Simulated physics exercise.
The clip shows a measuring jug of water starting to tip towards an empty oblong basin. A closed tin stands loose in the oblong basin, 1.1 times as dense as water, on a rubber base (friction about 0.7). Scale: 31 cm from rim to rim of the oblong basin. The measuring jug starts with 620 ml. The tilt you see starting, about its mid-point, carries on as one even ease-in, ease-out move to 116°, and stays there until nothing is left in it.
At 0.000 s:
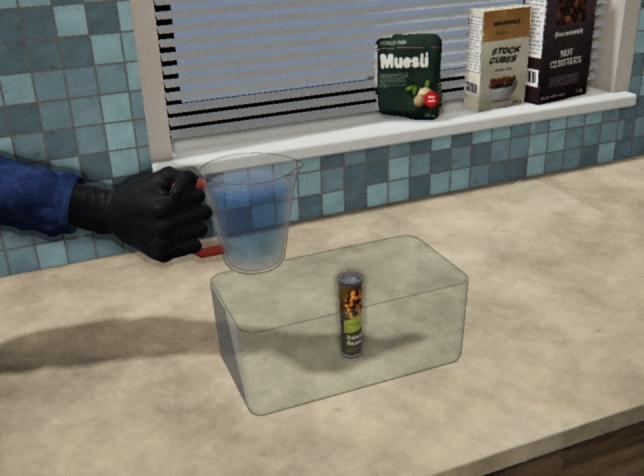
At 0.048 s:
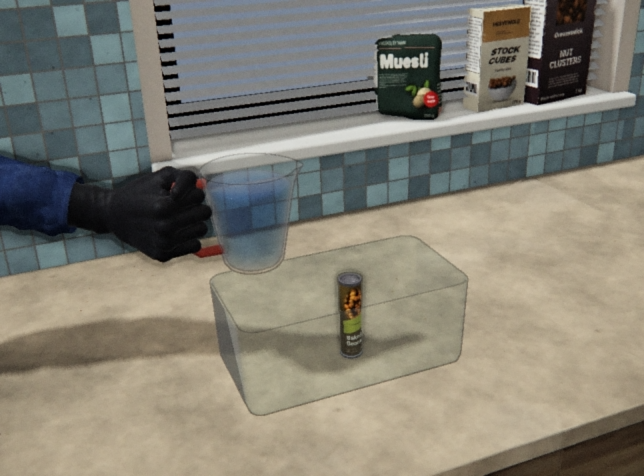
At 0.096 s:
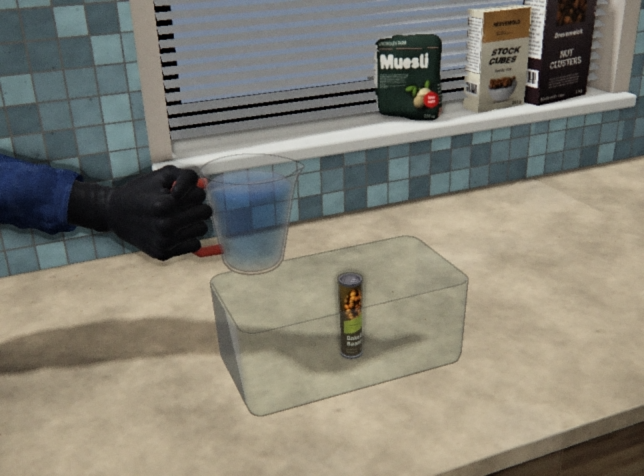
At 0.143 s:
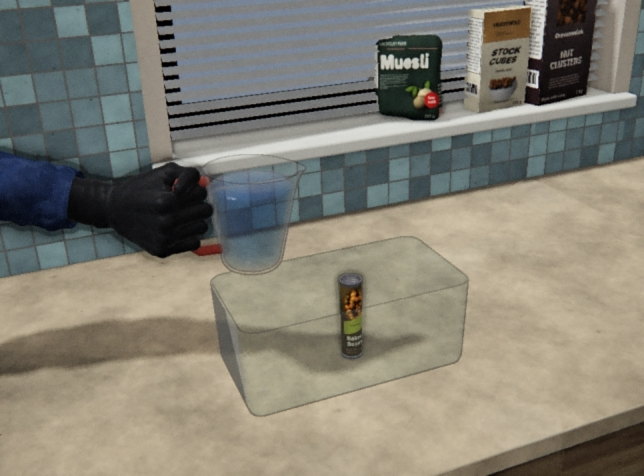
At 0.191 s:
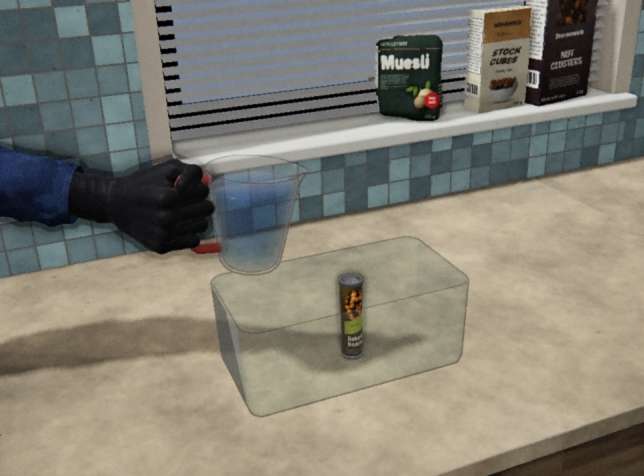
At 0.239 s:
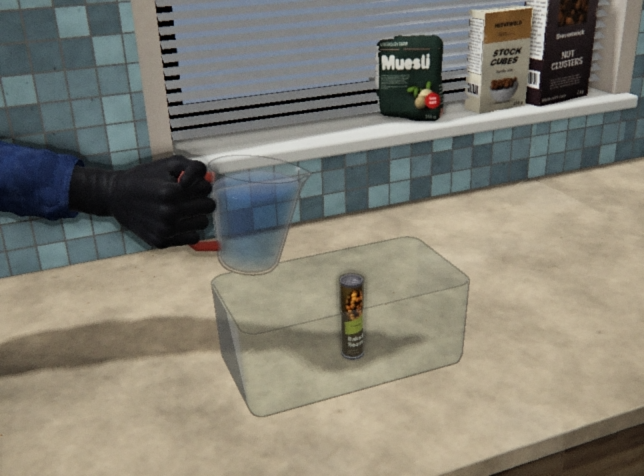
In the video, a black-gloved hand holds a clear measuring jug of water above the left side of a transparent oblong basin containing a small upright tin, then slowly tilts the jug slightly to the right.
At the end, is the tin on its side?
It goes over.
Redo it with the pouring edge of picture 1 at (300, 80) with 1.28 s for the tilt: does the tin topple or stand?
Then it keeps standing.
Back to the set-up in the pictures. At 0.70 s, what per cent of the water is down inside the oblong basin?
About 9 per cent.
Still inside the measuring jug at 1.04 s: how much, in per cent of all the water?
About 12 per cent.
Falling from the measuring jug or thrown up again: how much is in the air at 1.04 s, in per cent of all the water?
About 10 per cent.
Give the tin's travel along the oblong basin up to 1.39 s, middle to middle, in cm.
About 7 cm.
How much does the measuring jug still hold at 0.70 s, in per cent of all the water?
Near 74 in a hundred.
By 0.70 s the tilt is 67° and 74 per cent is still to pour; the tin stands where it began.
By 1.04 s the tilt is 106° and 12 per cent is still to pour; the tin leans 4°.
By 1.39 s the tilt is 116° and 0 per cent is still to pour; the tin lies on its side.
By 1.78 s the tilt is 116° and 0 per cent is still to pour; the tin lies on its side.
At rest the tin lies on its side.
